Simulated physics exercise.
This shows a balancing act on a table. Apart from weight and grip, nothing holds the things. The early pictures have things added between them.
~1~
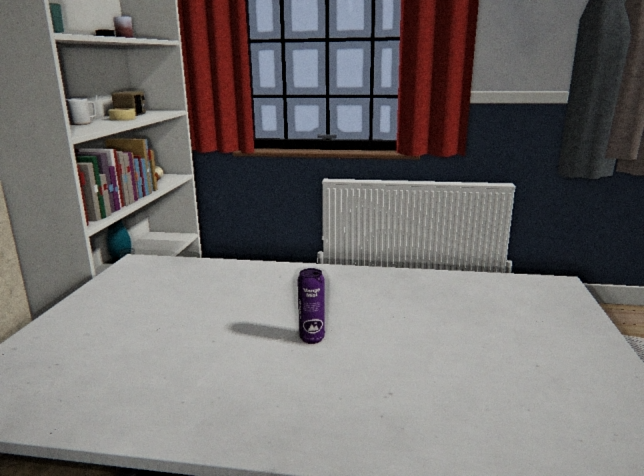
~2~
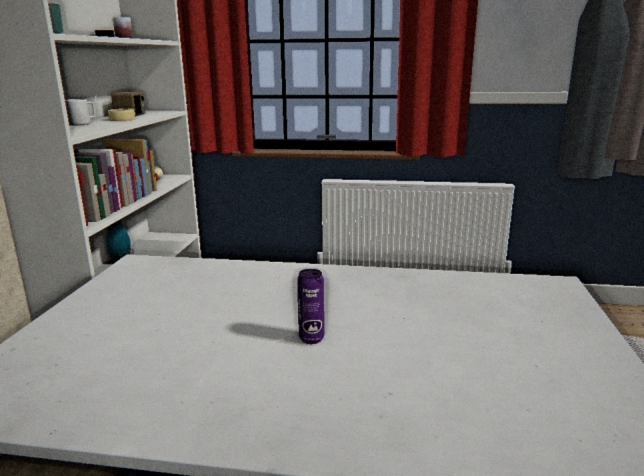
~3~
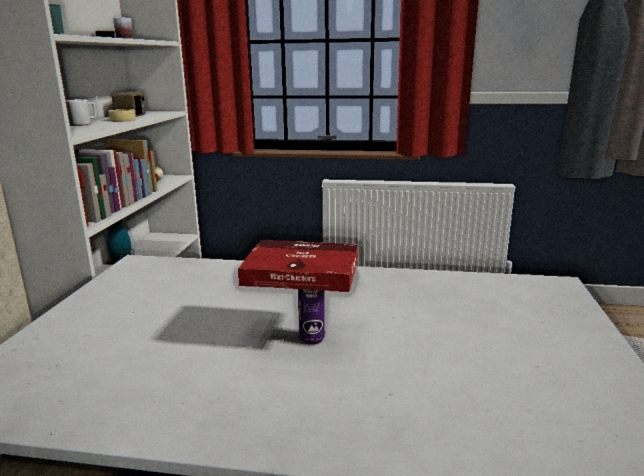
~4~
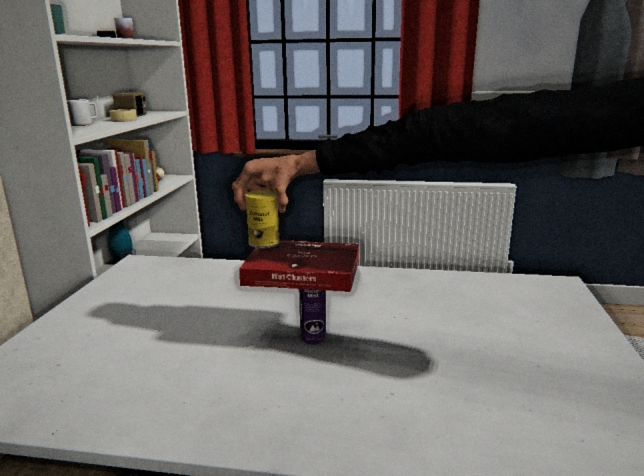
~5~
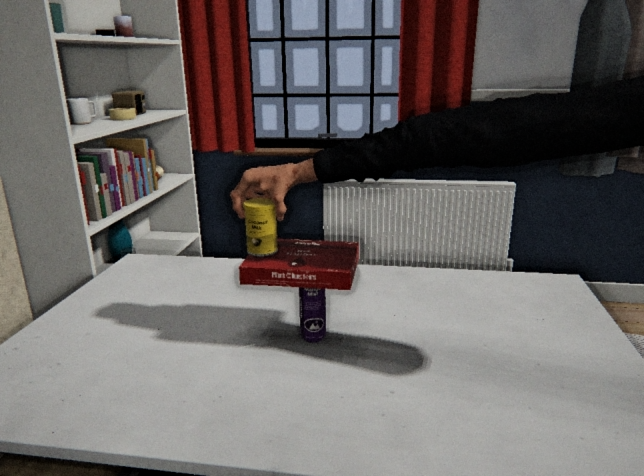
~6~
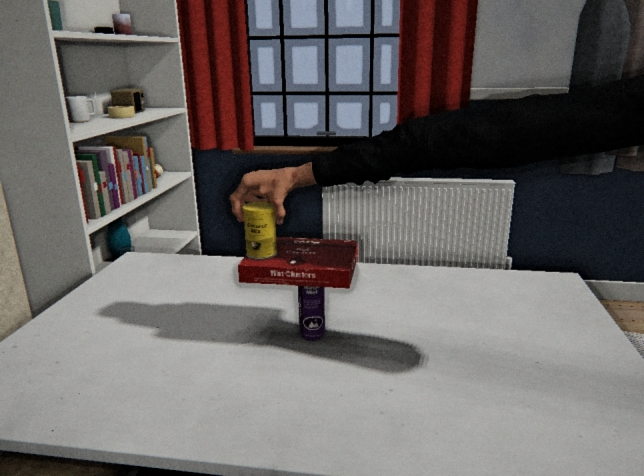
A purple can stands upright near the middle of a pale grey table, seen from slightly above by a still camera, in a room with red curtains, a window, a white radiator and a bookshelf at left. A flat red box then appears across the top of the can, jutting out mostly to the left. A dark-sleeved arm reaches in from the right and lowers a yellow tin a short way onto the box's left side, fingers still holding it.
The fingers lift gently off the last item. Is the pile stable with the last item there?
Unstable.
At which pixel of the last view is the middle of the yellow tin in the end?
It ends up close to (214, 326).
Then, 0.40 s past the last view, yellow tin now fallen; red packet rocked 63° from its first pose.
Then, 0.50 s past the last view, red packet now fallen.
Then, 0.70 s past the last view, things are still on the move.
Finally, fallen, yellow tin and red packet; purple can still in place. Final places as the last picture's camera would see them, yellow tin near (214, 326). The stack gives way.
